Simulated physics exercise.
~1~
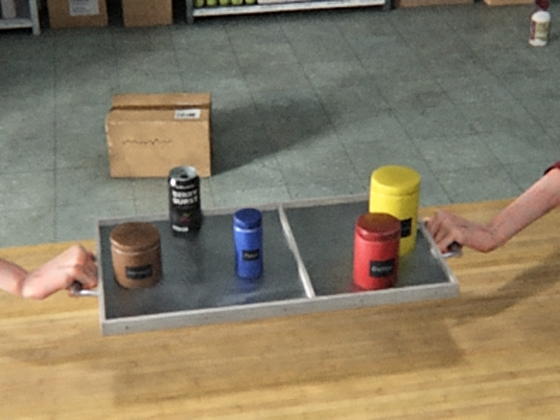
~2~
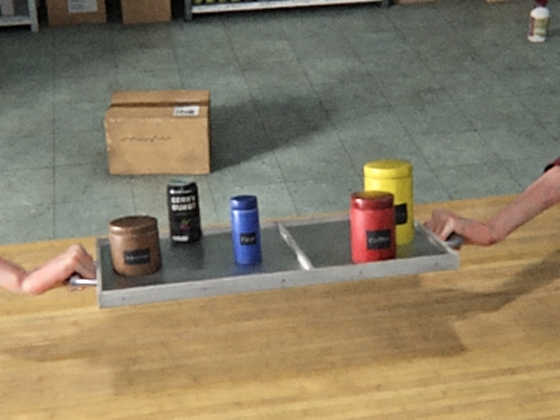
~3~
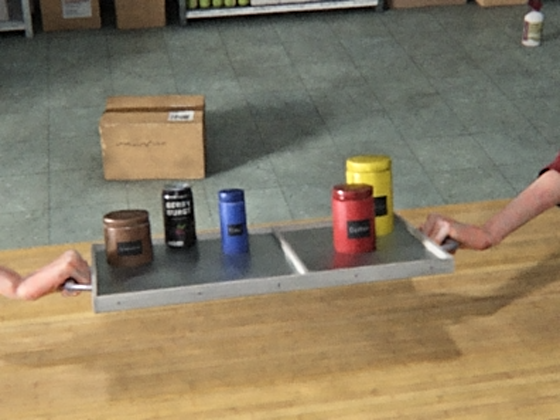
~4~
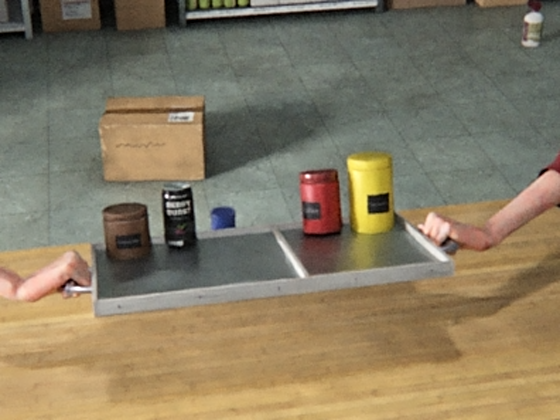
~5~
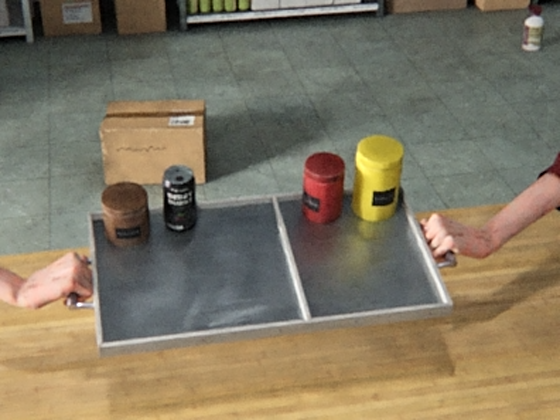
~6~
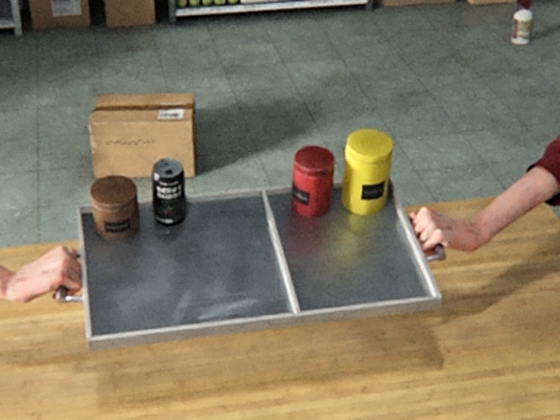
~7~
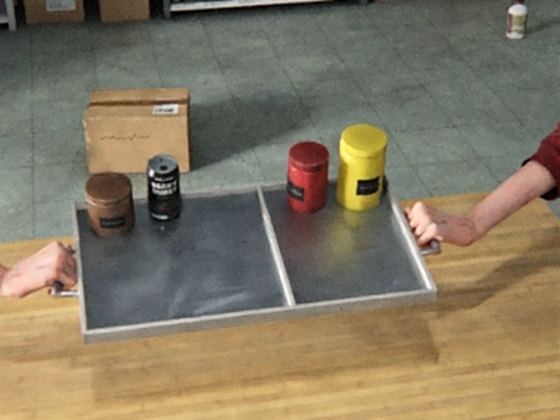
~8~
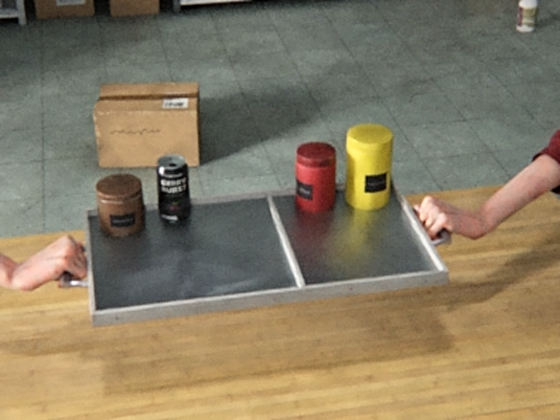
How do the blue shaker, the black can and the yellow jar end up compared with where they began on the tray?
The blue shaker goes over the far rim and is no longer on the tray, and the yellow jar ends up shifted toward the far side. The black can stays in its spot near the far rim.
